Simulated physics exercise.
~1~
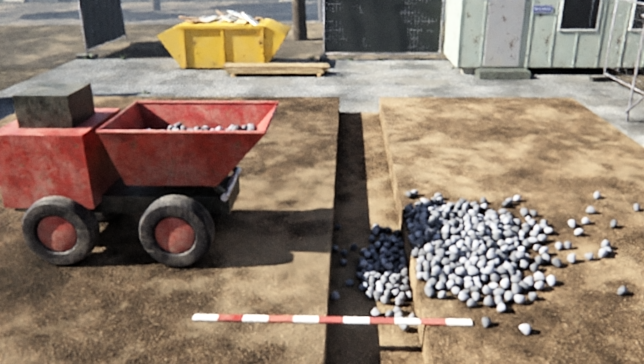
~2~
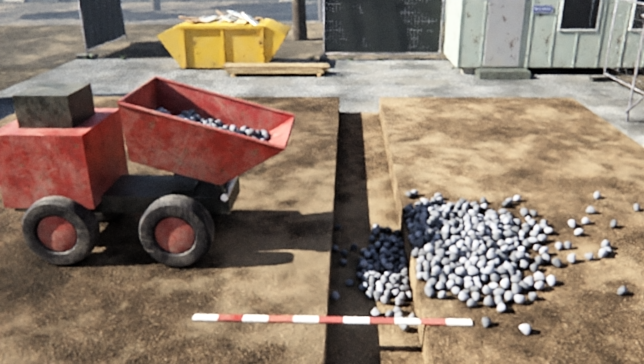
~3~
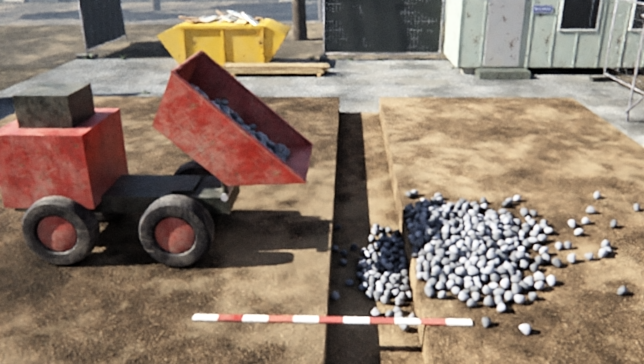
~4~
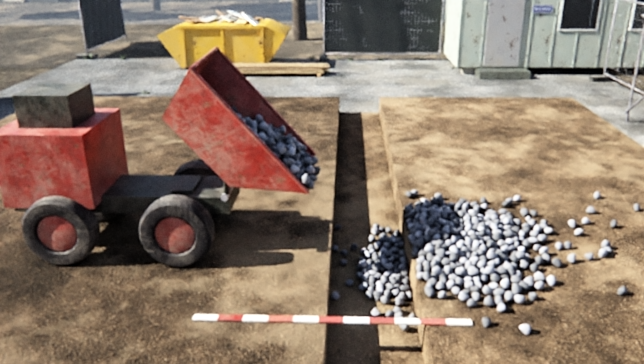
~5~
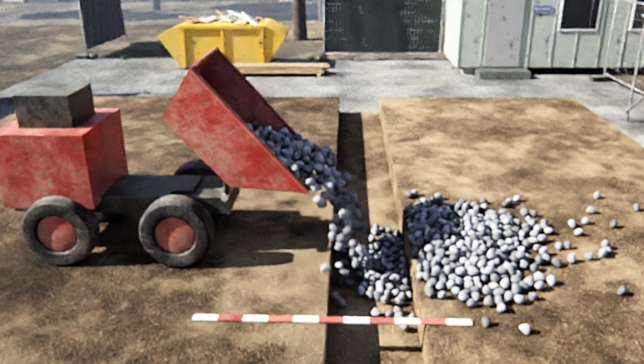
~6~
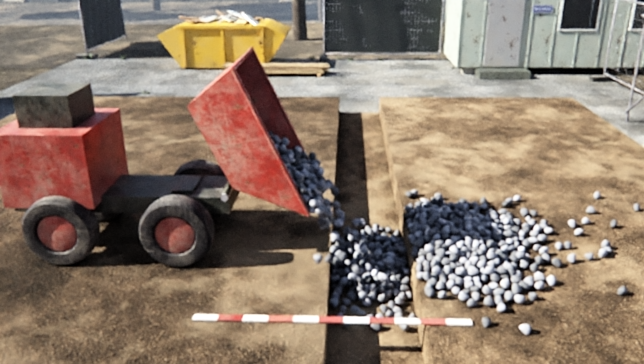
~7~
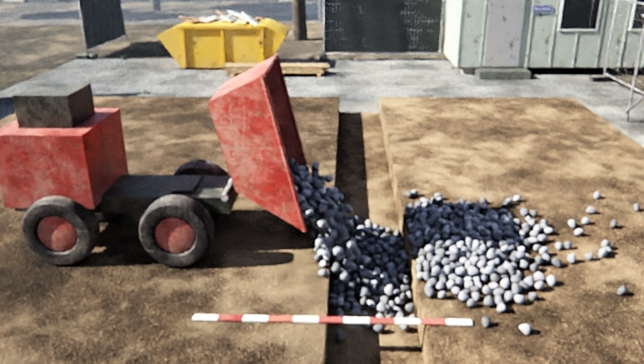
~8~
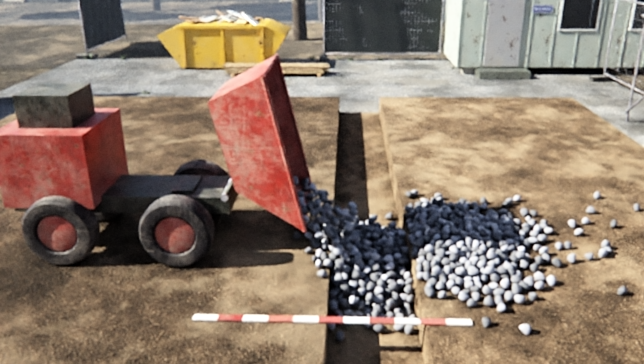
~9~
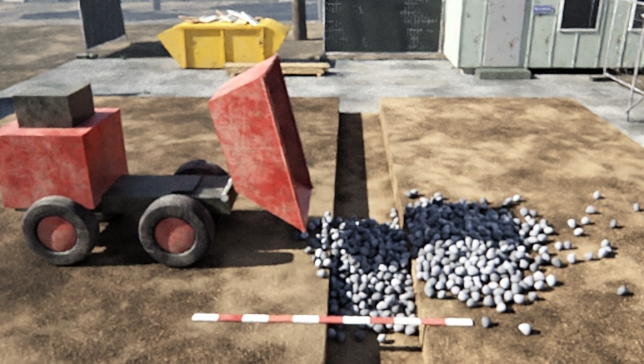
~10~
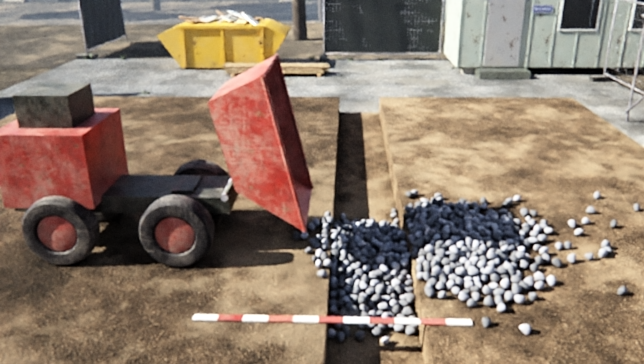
A red dumper tips its body steeply and slides grey stones into the trench, filling it.
